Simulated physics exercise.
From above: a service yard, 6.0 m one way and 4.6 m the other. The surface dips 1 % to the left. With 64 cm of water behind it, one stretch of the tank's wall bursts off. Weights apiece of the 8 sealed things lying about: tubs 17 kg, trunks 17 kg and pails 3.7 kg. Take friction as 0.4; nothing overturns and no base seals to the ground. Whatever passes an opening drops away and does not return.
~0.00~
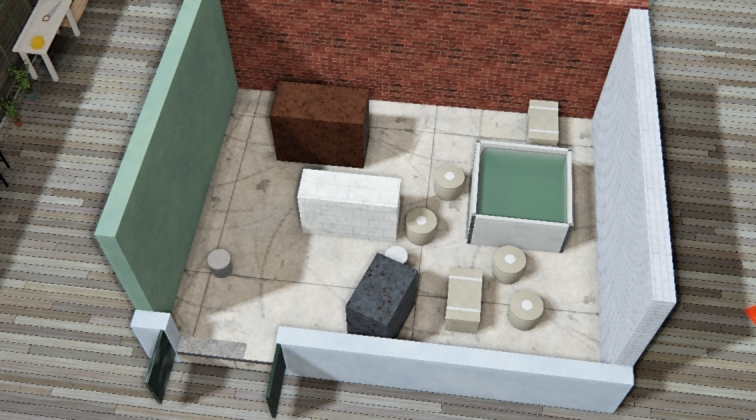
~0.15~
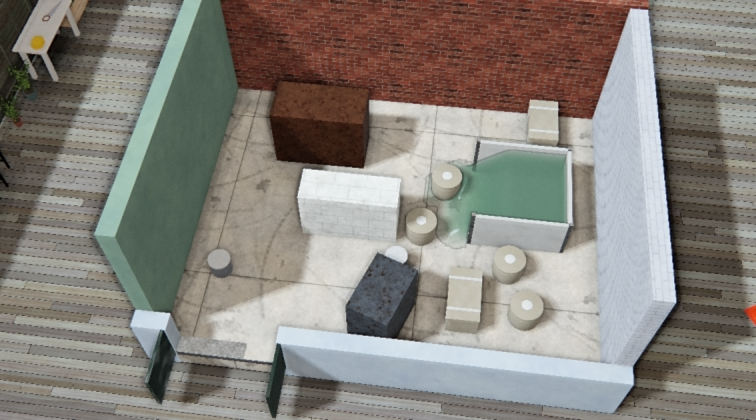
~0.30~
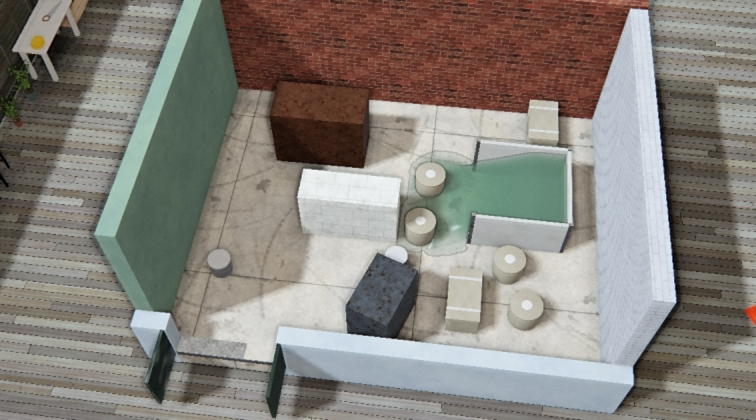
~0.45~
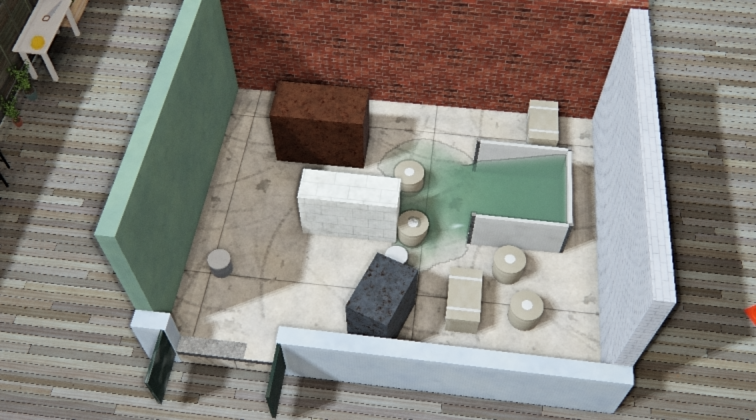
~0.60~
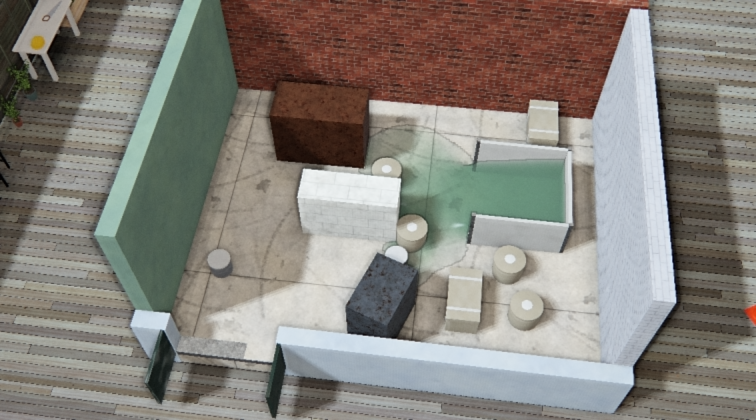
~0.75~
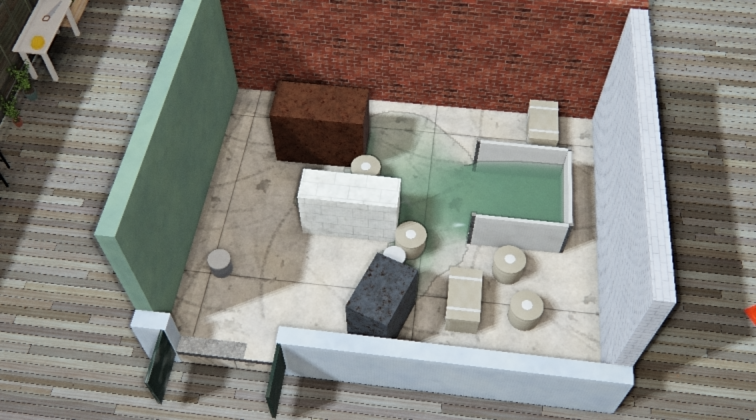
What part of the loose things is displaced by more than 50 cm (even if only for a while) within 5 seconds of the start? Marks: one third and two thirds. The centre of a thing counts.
That comes to between one and two thirds.
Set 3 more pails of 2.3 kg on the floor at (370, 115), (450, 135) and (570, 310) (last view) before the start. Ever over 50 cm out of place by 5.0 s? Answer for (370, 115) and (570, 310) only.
In turn: More, less.
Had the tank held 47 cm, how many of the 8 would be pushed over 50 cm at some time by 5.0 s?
Then 4.
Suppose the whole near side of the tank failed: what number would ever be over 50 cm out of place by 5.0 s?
In that case 6 of them.
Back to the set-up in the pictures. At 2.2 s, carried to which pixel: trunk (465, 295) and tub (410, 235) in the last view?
Near (491, 297) and (454, 294).
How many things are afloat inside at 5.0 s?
I count 0.
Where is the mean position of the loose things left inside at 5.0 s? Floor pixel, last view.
Near (434, 272).
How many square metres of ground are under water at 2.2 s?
About 16 m2.
After 1.1 s 2 of 8 are over 50 cm from their spots; 0 afloat.
After 2.2 s 3 of 8 are over 50 cm from their spots; 1 afloat.
After 3.5 s 4 of 8 are over 50 cm from their spots; 2 afloat.
After 5.0 s 4 of 8 are over 50 cm from their spots, and 4 have been at some point; 0 afloat.
